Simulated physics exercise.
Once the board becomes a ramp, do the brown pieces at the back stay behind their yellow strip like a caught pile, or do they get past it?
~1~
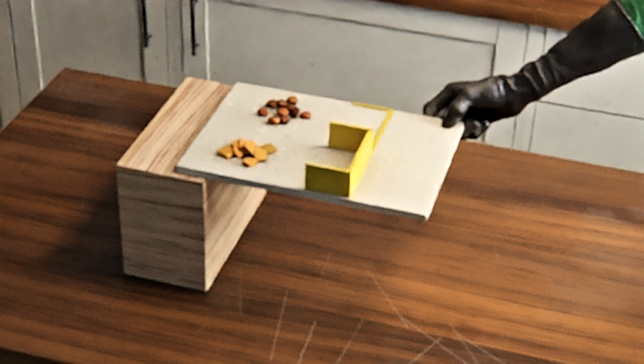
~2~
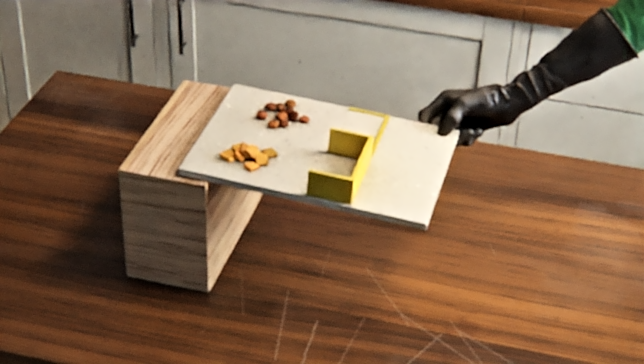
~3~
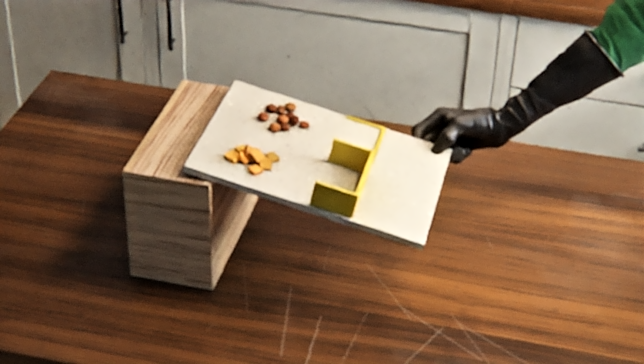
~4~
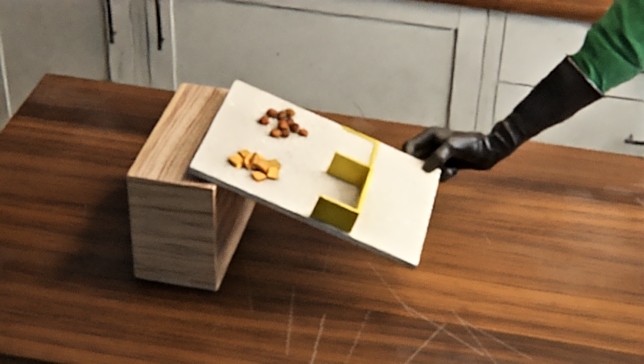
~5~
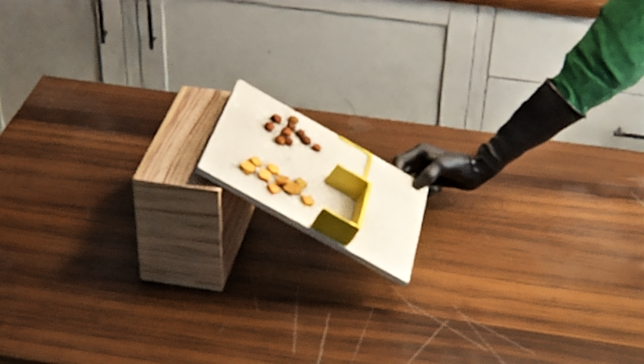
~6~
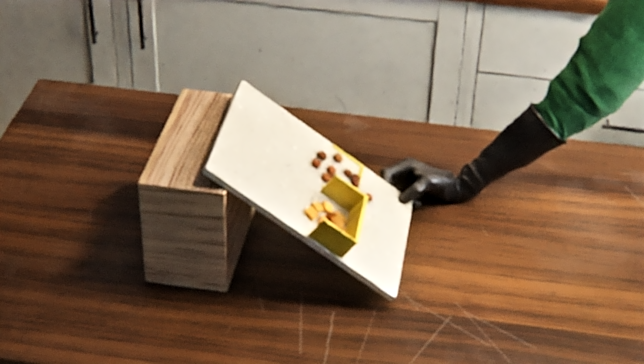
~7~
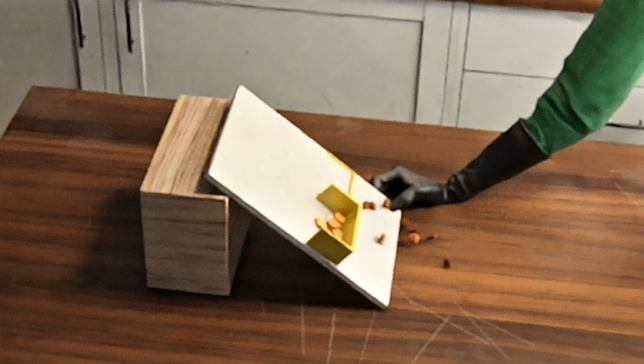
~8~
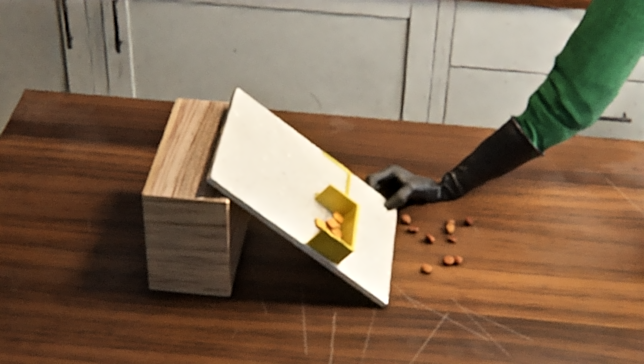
The brown pieces at the back go over their yellow strip and end up scattered on the table, while the orange pieces in front pile up behind their barrier.
